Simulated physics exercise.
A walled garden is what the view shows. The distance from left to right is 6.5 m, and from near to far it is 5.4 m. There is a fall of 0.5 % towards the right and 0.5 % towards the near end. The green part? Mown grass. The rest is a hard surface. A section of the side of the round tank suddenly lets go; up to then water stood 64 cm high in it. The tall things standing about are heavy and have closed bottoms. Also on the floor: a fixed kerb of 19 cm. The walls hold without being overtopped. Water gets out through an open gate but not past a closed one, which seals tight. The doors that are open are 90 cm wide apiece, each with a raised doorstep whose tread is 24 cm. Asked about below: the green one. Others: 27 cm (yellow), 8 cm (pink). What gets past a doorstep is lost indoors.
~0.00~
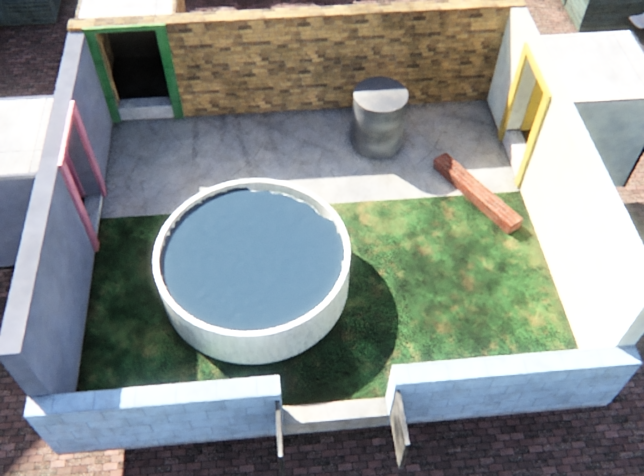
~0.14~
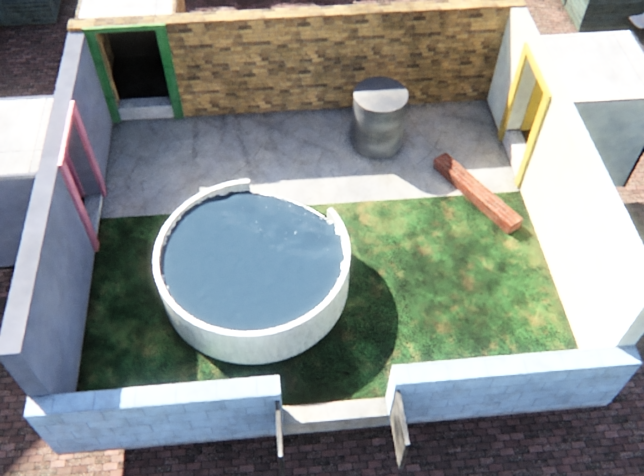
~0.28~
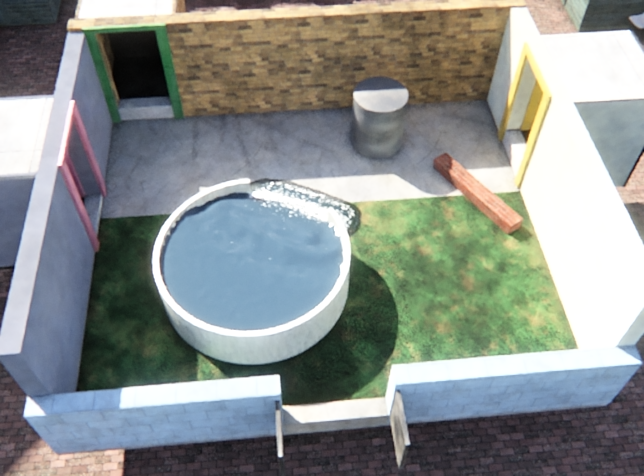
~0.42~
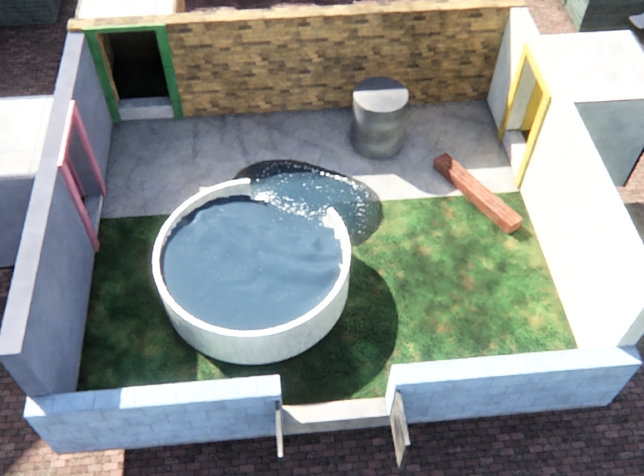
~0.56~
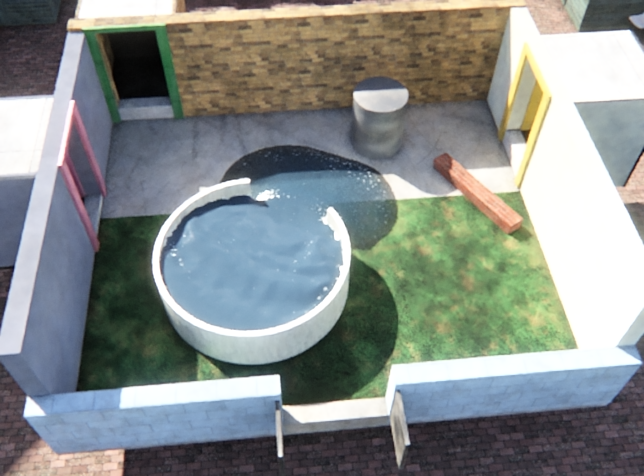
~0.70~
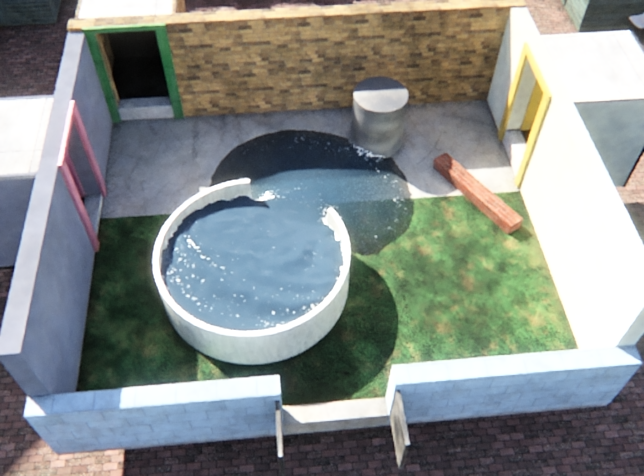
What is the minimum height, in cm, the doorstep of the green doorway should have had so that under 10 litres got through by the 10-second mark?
About 12 cm.
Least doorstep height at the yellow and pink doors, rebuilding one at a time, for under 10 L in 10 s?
You'd want about 16 centimetres at yellow and about 6.0 centimetres at pink.
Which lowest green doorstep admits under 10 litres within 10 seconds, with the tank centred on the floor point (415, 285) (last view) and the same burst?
Then roughly 10.5 cm.
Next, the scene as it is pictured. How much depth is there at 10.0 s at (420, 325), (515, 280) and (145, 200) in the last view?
The depths come to about 9, 10 and 7 cm.
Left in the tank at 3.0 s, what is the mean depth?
Around 29 centimetres.
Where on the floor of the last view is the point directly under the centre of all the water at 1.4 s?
About (281, 245).
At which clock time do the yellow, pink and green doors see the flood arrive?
Yellow: 1.8 s; pink: 3.4 s; green: 2.0 s.
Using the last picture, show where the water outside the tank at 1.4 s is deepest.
Check close to (326, 115).
After 1.4 s water covers 30 % of the floor, deepest (44 cm) near (326, 115); it has not reached the green door.
After 3.0 s water covers 50 % of the floor, deepest (32 cm) near (469, 107); 7 cm at the green door, 0 litres in over its 26 cm doorstep.
After 10.0 s water covers 95 % of the floor, deepest (13 cm) near (504, 209); 8 cm at the green door, 0 litres in over its 26 cm doorstep.
At the green door as built, the water arrived by 2.0 s and peaked near 13 cm at 4.8 s.
Run again over the same 10 s with other heights there, 14 litres in over 11 cm, 6 litres over 13 cm. The limit of 10 litres is kept from about 12 cm up.
